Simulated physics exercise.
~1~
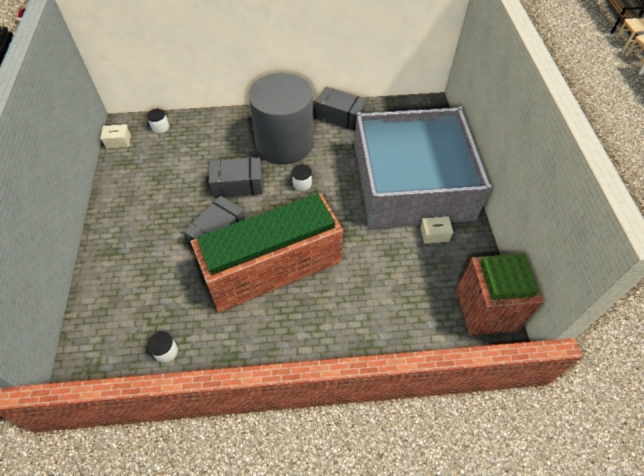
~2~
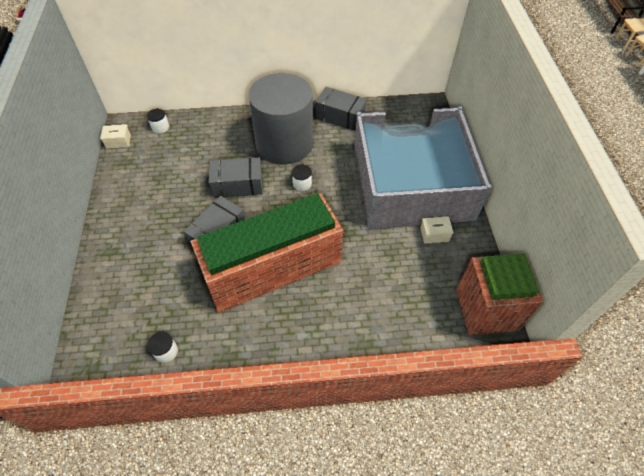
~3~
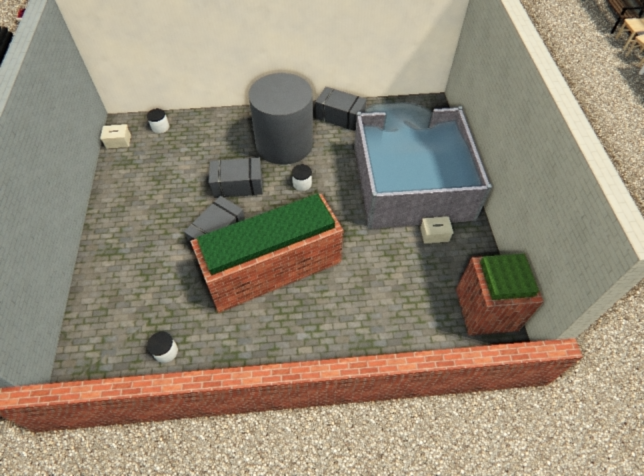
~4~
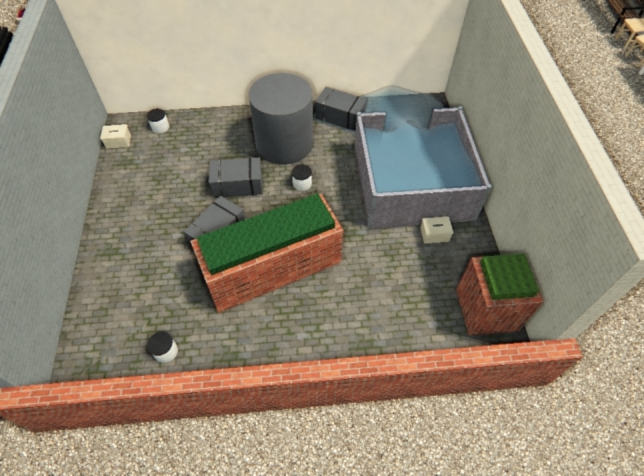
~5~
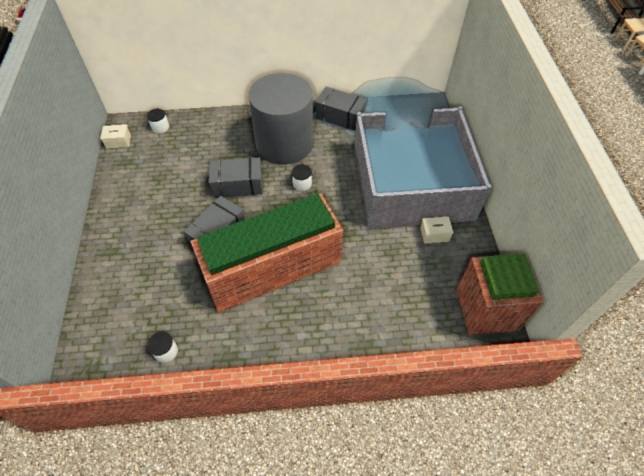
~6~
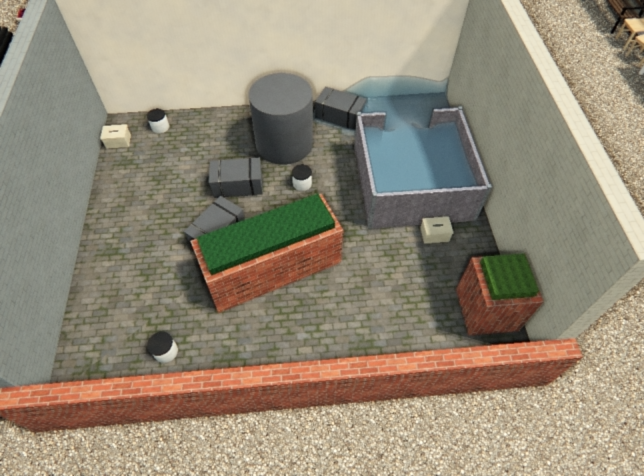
A stone-walled pool in a paved, walled court opened at its back side, and the water poured out through the gap and spread along the rear wall, while everything else around it stayed still.
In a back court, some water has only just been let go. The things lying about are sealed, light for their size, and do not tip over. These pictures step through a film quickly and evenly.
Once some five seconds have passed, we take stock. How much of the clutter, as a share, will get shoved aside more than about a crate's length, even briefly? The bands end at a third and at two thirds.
Portion: One third through two thirds.
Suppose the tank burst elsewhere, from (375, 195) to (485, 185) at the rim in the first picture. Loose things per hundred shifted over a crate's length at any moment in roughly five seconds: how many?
Result: Close to 20 %.
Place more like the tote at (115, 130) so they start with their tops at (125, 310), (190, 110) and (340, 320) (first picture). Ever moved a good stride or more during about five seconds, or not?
Listed in sequence, the answers are remains nearby, displaced a stride and remains nearby.
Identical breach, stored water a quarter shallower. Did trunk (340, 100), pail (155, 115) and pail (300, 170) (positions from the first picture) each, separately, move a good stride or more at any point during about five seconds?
Per item, in order: Cleared the mark; cleared the mark; missed the mark.
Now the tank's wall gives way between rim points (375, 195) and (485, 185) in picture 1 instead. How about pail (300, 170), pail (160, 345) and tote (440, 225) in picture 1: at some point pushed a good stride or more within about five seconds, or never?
Here is how they go, in order: Fails to go that far, dislodged that far, and dislodged that far.
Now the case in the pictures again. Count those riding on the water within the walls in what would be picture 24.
Number: 2.
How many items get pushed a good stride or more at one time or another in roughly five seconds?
The count is 3.
A moment on, 0 of 8 are well off their spots; 0 afloat.
Next, 1 of 8 are well off their spots; 0 afloat.
Later, 3 of 8 are well off their spots; 2 afloat.
In the end, 3 of 8 are well off their spots, and 3 have been at some point; 1 afloat.
